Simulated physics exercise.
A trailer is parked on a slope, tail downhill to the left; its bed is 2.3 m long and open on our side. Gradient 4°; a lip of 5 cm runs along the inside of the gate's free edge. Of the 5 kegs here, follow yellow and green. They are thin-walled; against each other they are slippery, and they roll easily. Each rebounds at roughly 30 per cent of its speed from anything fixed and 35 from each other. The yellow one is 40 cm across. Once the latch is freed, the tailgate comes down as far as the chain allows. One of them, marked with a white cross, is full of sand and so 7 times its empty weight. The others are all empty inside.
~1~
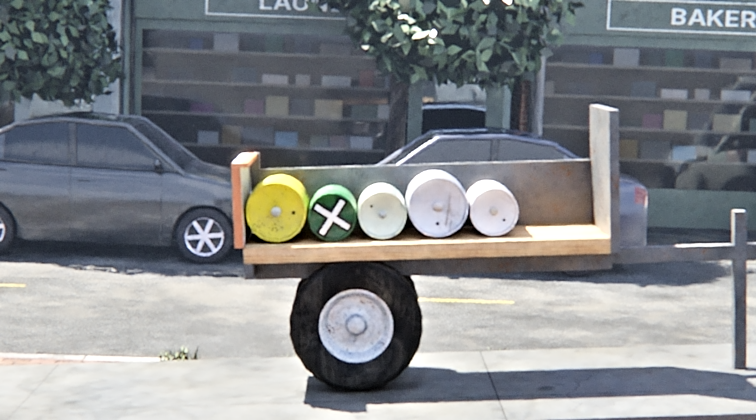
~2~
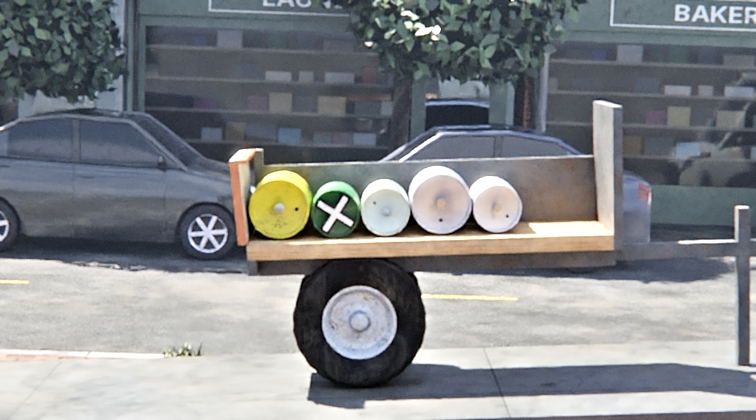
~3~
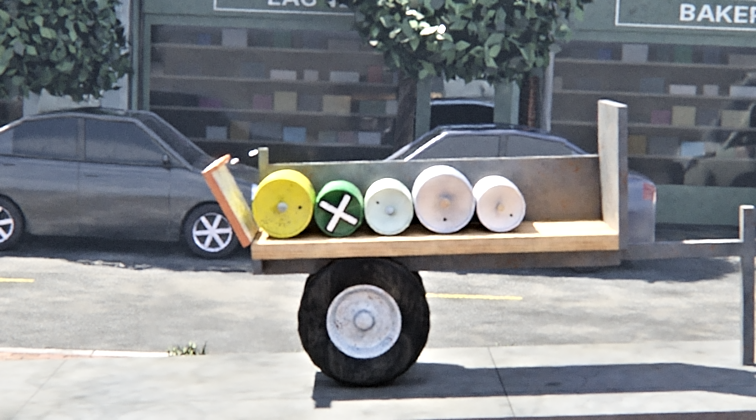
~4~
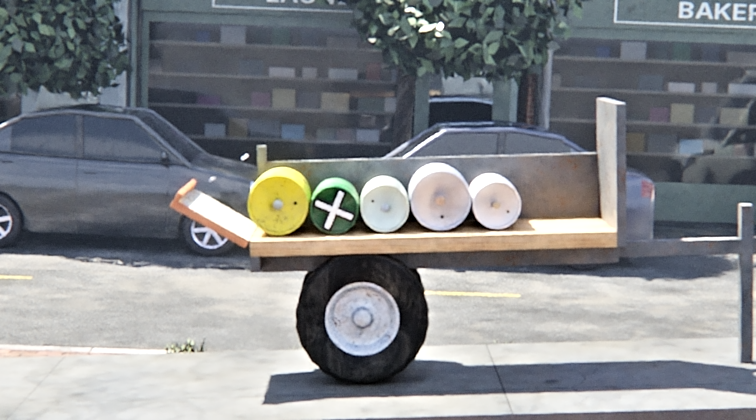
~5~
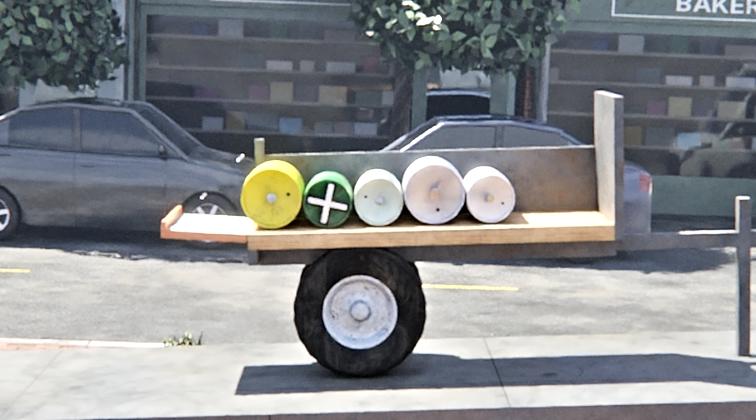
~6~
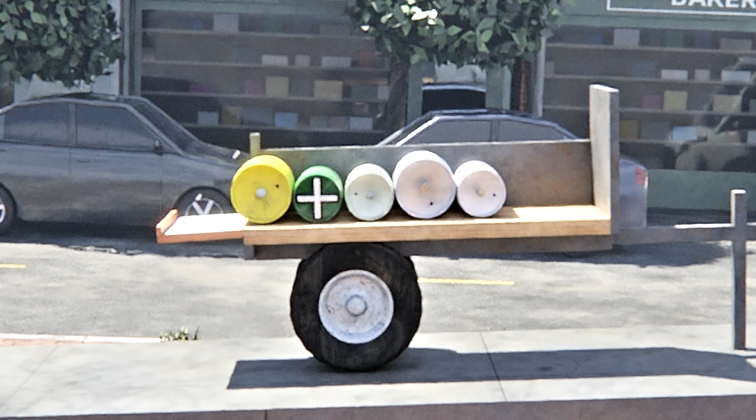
The tailgate at the left end of a parked trailer swings outward and down to roughly level, then the row of five kegs, yellow at the left beside green with a white cross, rolls a short way left along the bed.
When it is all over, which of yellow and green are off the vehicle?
Yellow will fall out; green will be kept back.
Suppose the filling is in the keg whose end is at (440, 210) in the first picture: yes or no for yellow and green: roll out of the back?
Yellow: Affirmative; green: Affirmative, in that case.
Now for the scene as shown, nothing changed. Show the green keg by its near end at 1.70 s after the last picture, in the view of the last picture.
I'd put it somewhere around (198, 204) in that view.
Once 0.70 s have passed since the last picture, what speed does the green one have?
Reading: Roughly 0.4 m/s.
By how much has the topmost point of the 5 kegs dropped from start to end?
Drop: Approx. 5 centimetres.
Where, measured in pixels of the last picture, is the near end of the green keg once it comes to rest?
Roughly (182, 205).
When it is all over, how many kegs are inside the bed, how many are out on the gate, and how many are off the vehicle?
Counts in the order asked: 2, 2, 1.
Then, 0.70 s past the sixth picture, yellow is on the gate, 15 cm past the hinge, rolling left; green is on the bed, 25 cm short of the hinge, rolling left; 0 gone off the back.
Then, 1.70 s past the sixth picture, yellow is dropping off the gate; green is on the gate, 30 cm past the hinge, rolling left; 1 gone off the back.
Finally (4.00 s after the last picture), yellow is off the vehicle; green is on the gate, 40 cm past the hinge; 1 gone off the back.
